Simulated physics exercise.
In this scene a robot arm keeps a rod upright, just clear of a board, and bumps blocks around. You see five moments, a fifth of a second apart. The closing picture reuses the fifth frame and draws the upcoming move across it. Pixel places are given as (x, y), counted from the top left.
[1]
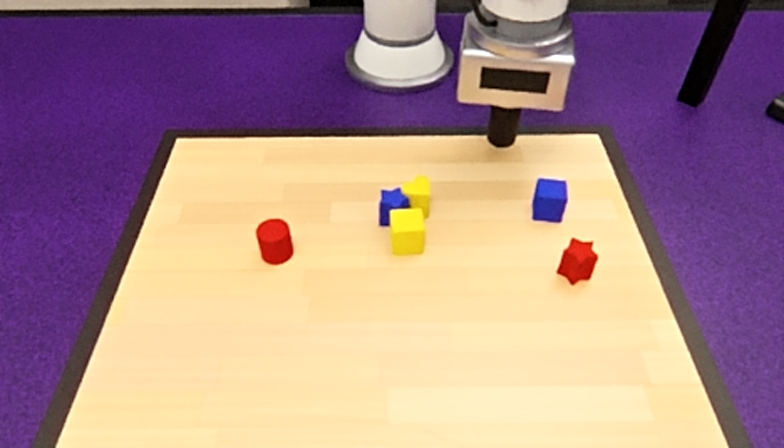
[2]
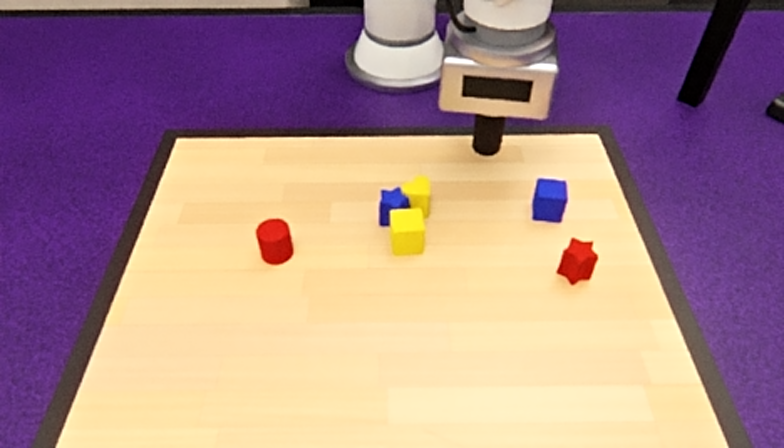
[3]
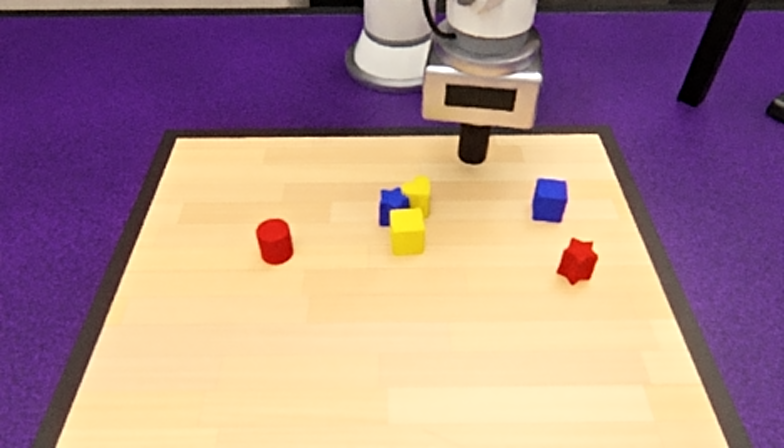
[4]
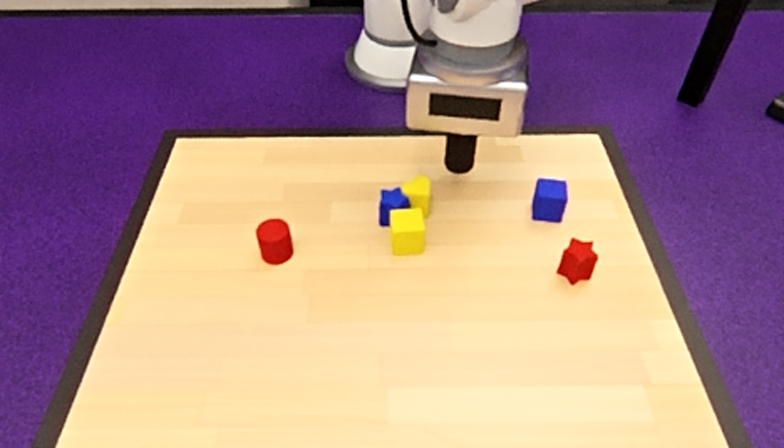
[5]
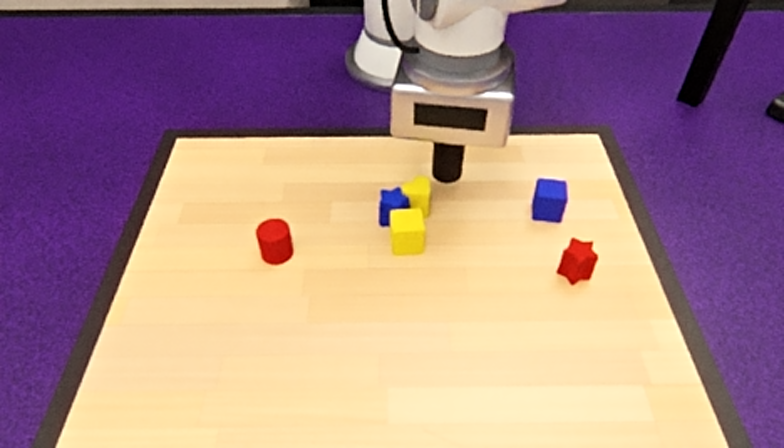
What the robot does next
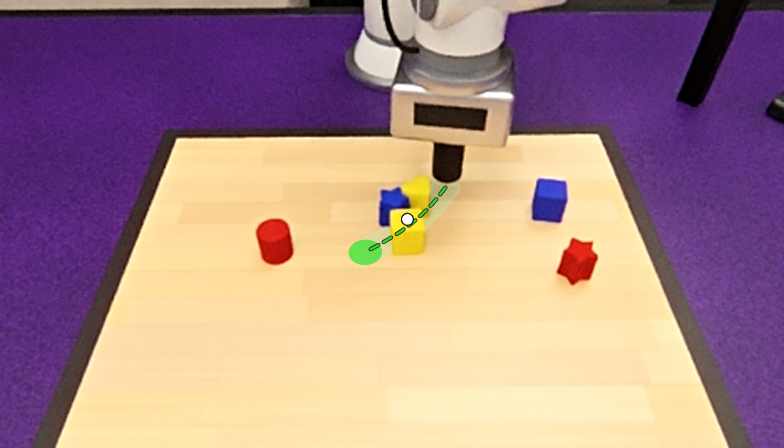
Robot arm with a dark rod moving left and slightly nearer above a wooden board, the red, blue and yellow blocks staying still.
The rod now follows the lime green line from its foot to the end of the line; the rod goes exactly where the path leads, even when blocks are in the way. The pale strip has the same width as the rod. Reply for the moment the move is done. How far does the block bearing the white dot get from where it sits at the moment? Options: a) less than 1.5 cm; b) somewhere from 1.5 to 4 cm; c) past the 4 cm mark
b.
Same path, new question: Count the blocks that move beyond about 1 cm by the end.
It shifts three blocks or more.
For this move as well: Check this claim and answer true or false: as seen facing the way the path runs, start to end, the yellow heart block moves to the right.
It is true.
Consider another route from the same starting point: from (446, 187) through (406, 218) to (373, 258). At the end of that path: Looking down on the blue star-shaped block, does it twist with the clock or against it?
Answer: With the clock.
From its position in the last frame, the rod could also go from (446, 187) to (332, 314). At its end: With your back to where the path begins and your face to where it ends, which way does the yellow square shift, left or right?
Side: Left.
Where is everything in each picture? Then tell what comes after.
The first picture shows rod's lower end at (501, 140); red disc at (272, 229); blue star-shaped block at (393, 196); yellow square at (407, 219); yellow heart block at (418, 186).
The second picture shows rod at (486, 148); blocks still.
The third picture shows rod at (472, 157); blocks still.
The fourth picture shows rod at (459, 166); blocks still.
The fifth picture shows rod at (447, 175); red disc at (272, 229); blue star-shaped block at (393, 196); yellow square at (407, 219); yellow heart block at (418, 186).
Drawn move, from (446, 187) over (414, 222) to (365, 252); the dot is on the yellow square.
The first path, step by step. One third of the way, rod at (427, 198); blue star-shaped block at (374, 204); yellow heart block at (400, 198), turned 15° clockwise.
Two thirds of the way, rod at (399, 220); blue star-shaped block at (349, 211), turned 15° anticlockwise; yellow square at (402, 233); yellow heart block at (372, 201), turned 20° clockwise.
At the end, rod at (365, 240); red disc still; blue star-shaped block at (343, 213); yellow square at (400, 240), turned 30° anticlockwise; yellow heart block at (366, 201), turned 40° clockwise.
